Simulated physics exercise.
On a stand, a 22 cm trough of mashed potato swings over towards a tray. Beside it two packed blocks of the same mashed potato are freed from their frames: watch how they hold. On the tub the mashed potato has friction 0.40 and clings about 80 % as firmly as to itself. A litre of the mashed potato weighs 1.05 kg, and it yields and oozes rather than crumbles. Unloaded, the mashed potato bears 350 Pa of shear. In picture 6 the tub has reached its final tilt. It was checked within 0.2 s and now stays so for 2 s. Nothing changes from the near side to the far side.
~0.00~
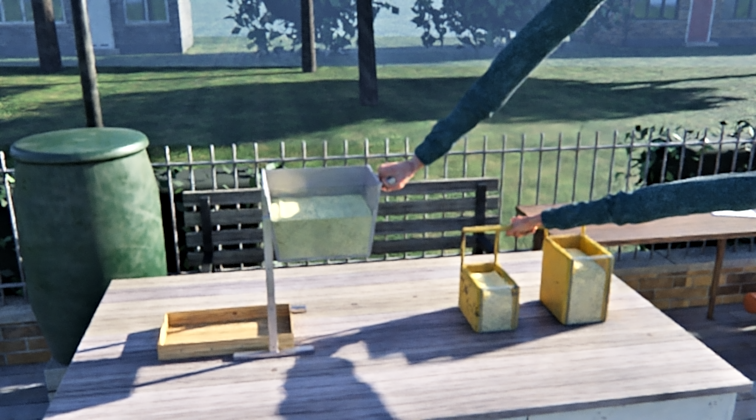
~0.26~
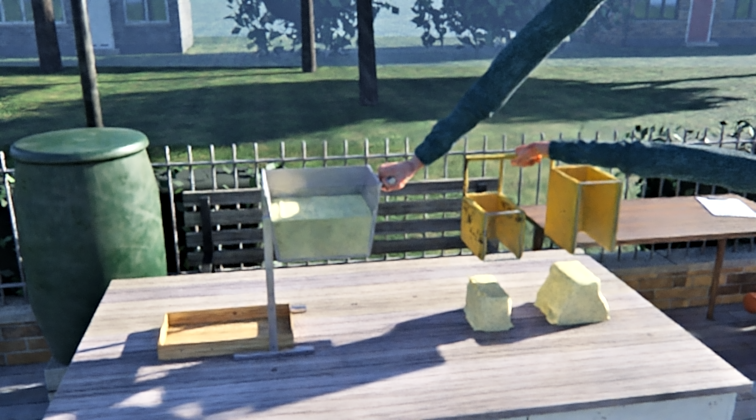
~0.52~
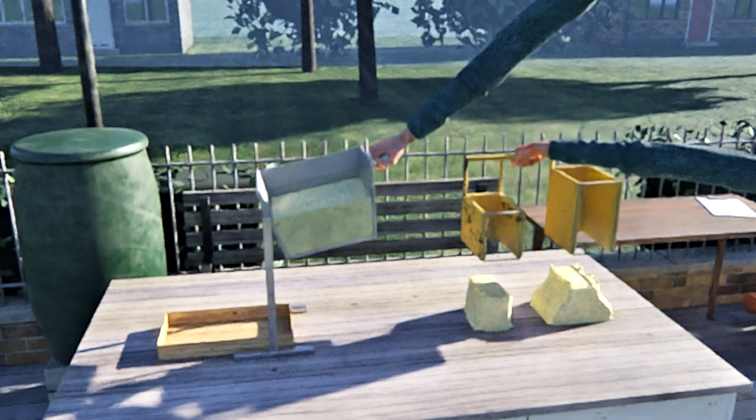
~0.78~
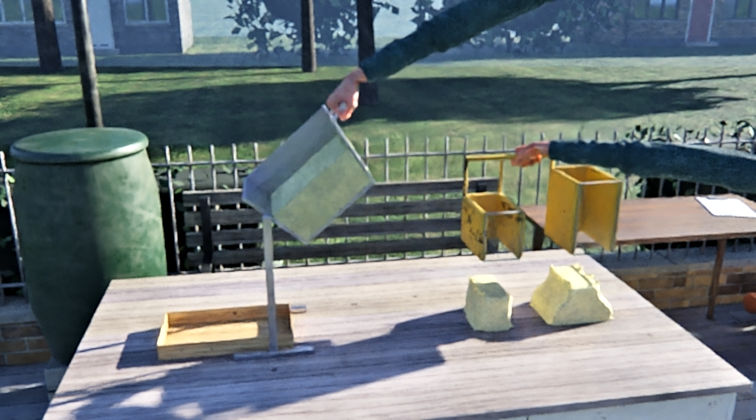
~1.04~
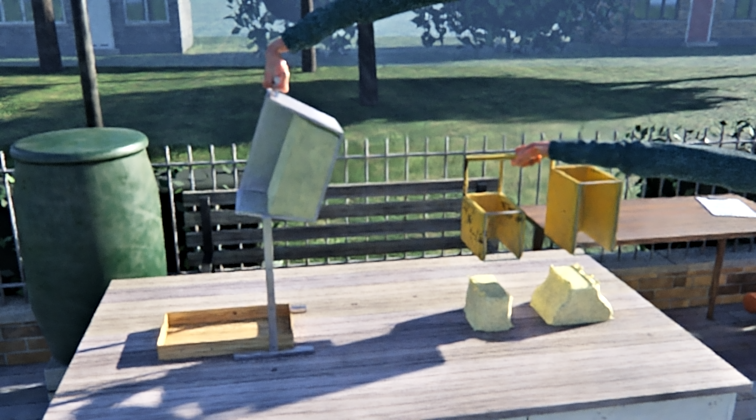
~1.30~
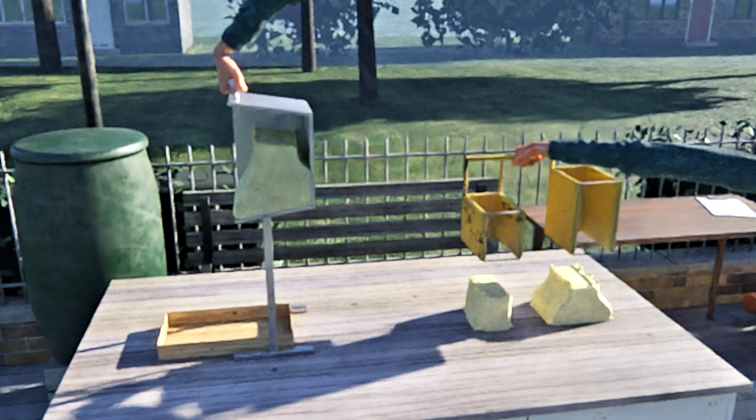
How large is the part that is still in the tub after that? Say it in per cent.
Close to 43 per cent.
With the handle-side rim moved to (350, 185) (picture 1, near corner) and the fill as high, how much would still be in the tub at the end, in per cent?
In that case some 75 per cent.
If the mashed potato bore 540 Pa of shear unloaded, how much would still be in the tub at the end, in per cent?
It would be near 55 %.
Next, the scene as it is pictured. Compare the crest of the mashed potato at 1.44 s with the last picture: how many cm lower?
Roughly 7 cm.
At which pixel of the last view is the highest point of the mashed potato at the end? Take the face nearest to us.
Around (282, 185).
By 1.44 s, the tub is at 90 degrees and holds 83 %.
By 1.61 s, the tub is at 90 degrees and holds 53 %.
By 1.78 s, the tub is at 90 degrees and holds 44 %.
By 1.95 s, the tub is at 90 degrees and holds 43 %.
By 3.30 s, at the end, the tub is at 90 degrees and holds 43 %.
